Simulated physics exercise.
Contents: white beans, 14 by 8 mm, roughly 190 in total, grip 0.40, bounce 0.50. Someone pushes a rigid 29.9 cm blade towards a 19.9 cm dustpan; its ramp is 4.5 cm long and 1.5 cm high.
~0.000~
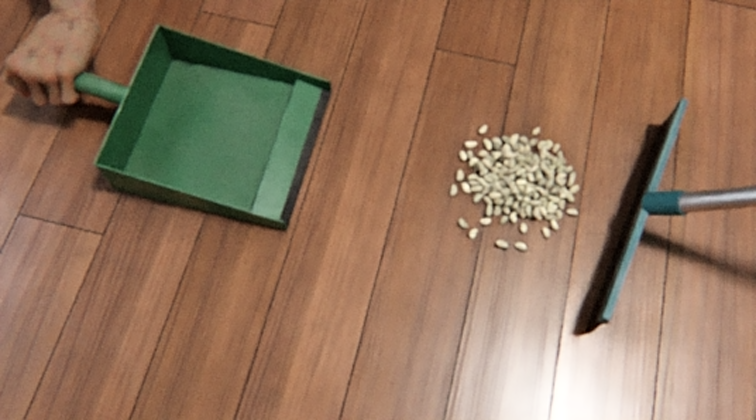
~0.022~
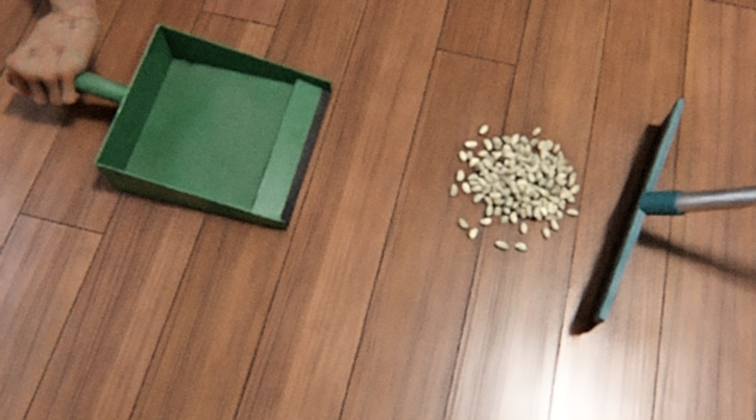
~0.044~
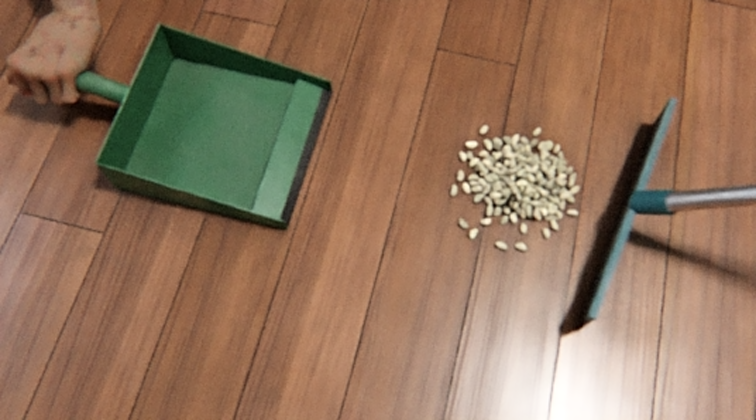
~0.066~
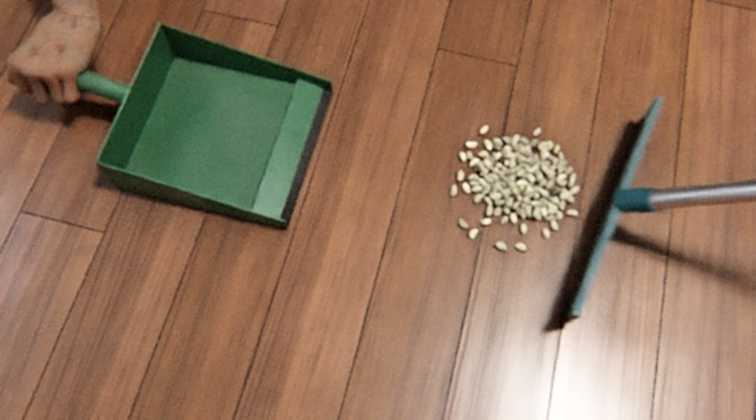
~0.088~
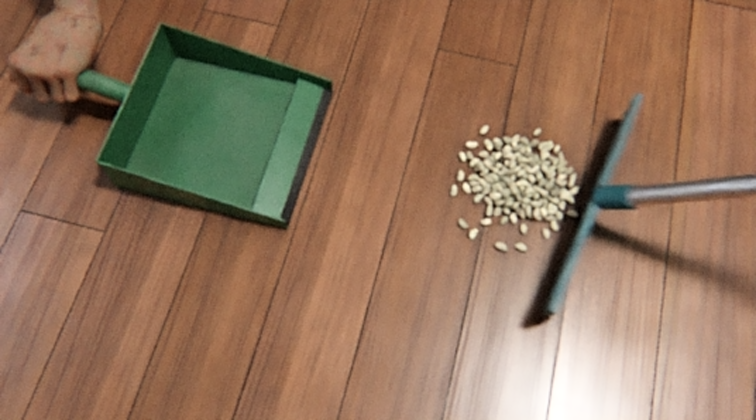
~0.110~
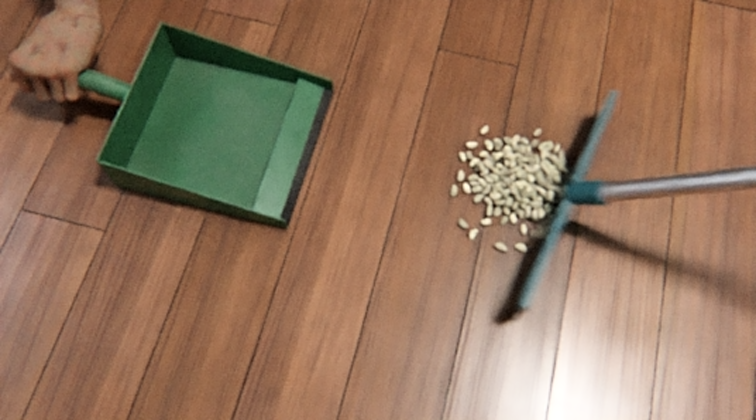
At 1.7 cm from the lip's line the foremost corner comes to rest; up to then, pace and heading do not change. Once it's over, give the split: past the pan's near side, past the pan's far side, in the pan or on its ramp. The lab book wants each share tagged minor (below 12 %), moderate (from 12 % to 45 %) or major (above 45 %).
In the end past the pan's near side: A minor share, past the pan's far side: An intermediate share, in the pan or on its ramp: A major share.
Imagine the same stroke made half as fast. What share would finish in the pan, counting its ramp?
About 20 per cent.
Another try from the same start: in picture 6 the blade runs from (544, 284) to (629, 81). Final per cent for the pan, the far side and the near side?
You'd see pan at 30, far at 55 and near at 0.
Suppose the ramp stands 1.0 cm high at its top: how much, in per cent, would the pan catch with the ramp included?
Roughly 50 per cent.
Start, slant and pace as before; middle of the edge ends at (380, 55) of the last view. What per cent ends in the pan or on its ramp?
I'd expect around 30 per cent.
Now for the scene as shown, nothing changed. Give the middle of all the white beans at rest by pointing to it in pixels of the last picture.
Roughly pixel (251, 107).
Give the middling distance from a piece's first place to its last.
It works out to roughly 38 cm.
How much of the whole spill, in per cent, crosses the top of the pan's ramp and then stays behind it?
I'd put it near 30 per cent.
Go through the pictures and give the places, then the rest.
Blade from (604, 319) to (680, 107), moved 0.0 cm, 0 of the pieces shifted so far; middle of the pieces at (520, 183); pan at (212, 136), in the first picture.
Blade from (600, 319) to (678, 107), moved 0.3 cm, 0 of the pieces shifted so far; middle of the pieces at (520, 183), in the second picture.
Blade from (590, 317) to (670, 106), moved 1.4 cm, 0 of the pieces shifted so far; middle of the pieces at (521, 183), in the third picture.
Blade from (574, 315) to (656, 104), moved 3.1 cm, 0 of the pieces shifted so far; middle of the pieces at (521, 183), in the fourth picture.
Blade from (551, 311) to (636, 102), moved 5.5 cm, 0 of the pieces shifted so far; middle of the pieces at (521, 183), in the fifth picture.
Blade from (523, 306) to (611, 98), moved 8.5 cm, 36 of the pieces shifted so far; middle of the pieces at (520, 183); pan at (214, 134). Its pace works out near 1.42 m/s, heading 4 degrees towards the viewer's side, in the sixth picture.
After 0.22 s, middle of the blade 16 cm from the lip; 0 % over the lip, far side 20 %, near side 0 %.
After 0.29 s, middle of the blade 7 cm from the lip; 0 % over the lip, far side 25 %, near side 0 %.
After 0.50 s, middle of the blade 5 cm from the lip; 55 % over the lip, far side 30 %, near side 0 %.
At rest (2.7 s), near side 0 %, far side 30 %, pan 50 %, in front of the lip or behind the blade 20 %.
